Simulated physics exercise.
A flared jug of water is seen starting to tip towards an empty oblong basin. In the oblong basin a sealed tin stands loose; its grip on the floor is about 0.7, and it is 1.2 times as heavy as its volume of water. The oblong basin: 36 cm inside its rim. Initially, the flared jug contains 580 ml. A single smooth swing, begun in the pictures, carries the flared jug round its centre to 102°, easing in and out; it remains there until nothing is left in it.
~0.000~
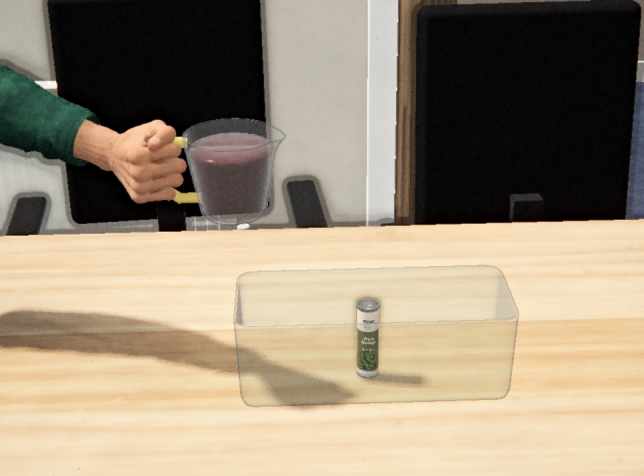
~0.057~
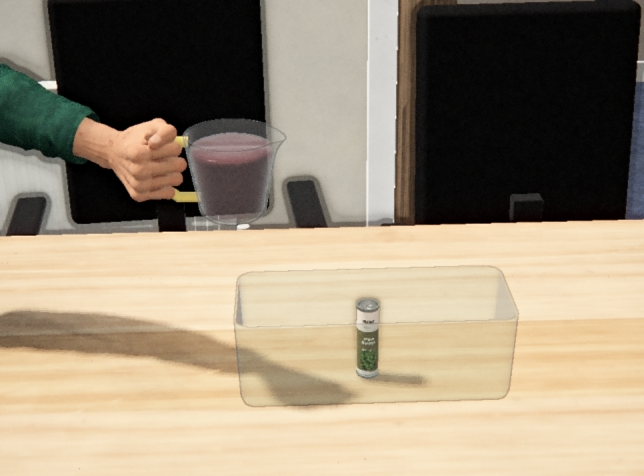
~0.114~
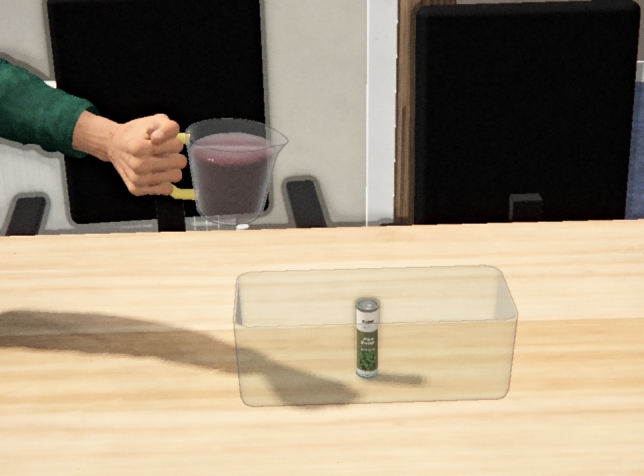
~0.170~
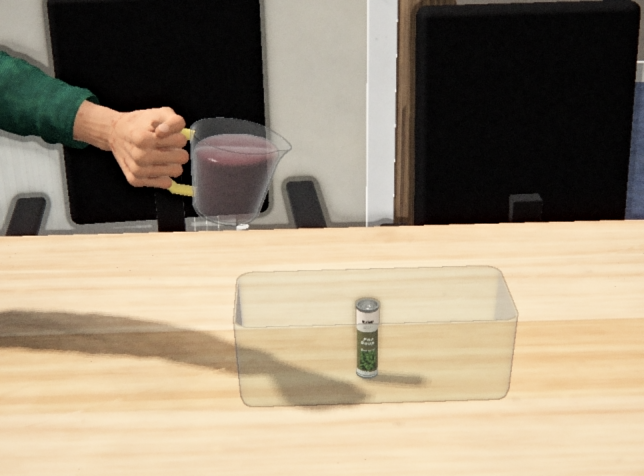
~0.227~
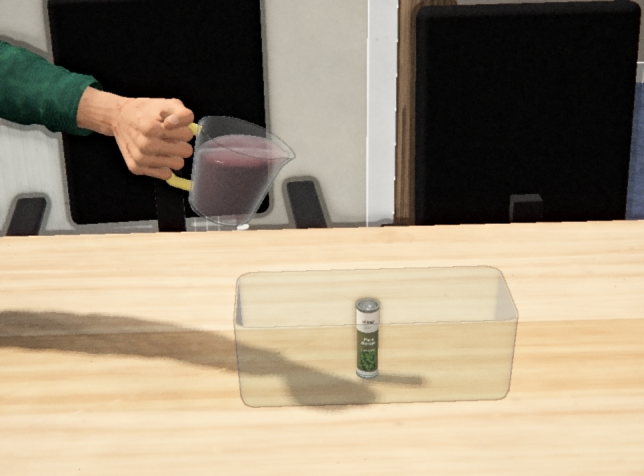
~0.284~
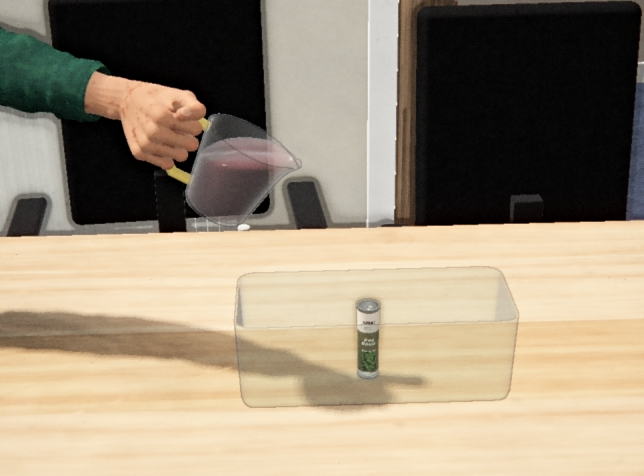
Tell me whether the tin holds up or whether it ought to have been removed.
The tin ought to have been removed.
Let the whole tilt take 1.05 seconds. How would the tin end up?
The tin falls.
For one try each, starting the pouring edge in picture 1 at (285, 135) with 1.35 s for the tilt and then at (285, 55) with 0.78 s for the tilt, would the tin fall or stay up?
The tin overturns the first time and overturns the second time.
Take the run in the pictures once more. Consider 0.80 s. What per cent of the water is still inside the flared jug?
Close to 8 in a hundred.
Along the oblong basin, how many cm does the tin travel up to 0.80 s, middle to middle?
The tin has gone some 3 cm.
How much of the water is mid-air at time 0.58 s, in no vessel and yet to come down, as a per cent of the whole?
About 34 per cent.
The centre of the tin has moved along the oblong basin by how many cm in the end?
It finishes around 8.5 cm from where it began.
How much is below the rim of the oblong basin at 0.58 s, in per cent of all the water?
Near 18 in a hundred.
Then, 0.58 s in, the tilt is 87° and 49 per cent is still to pour; the tin stands where it began.
Then, 0.80 s in, the tilt is 102° and 8 per cent is still to pour; the tin leans 11°.
Then, 1.03 s in, the tilt is 102° and 0 per cent is still to pour; the tin lies on its side.
Then, 1.28 s in, the tilt is 102° and 0 per cent is still to pour; the tin lies on its side.
Finally, the tin lies on its side.
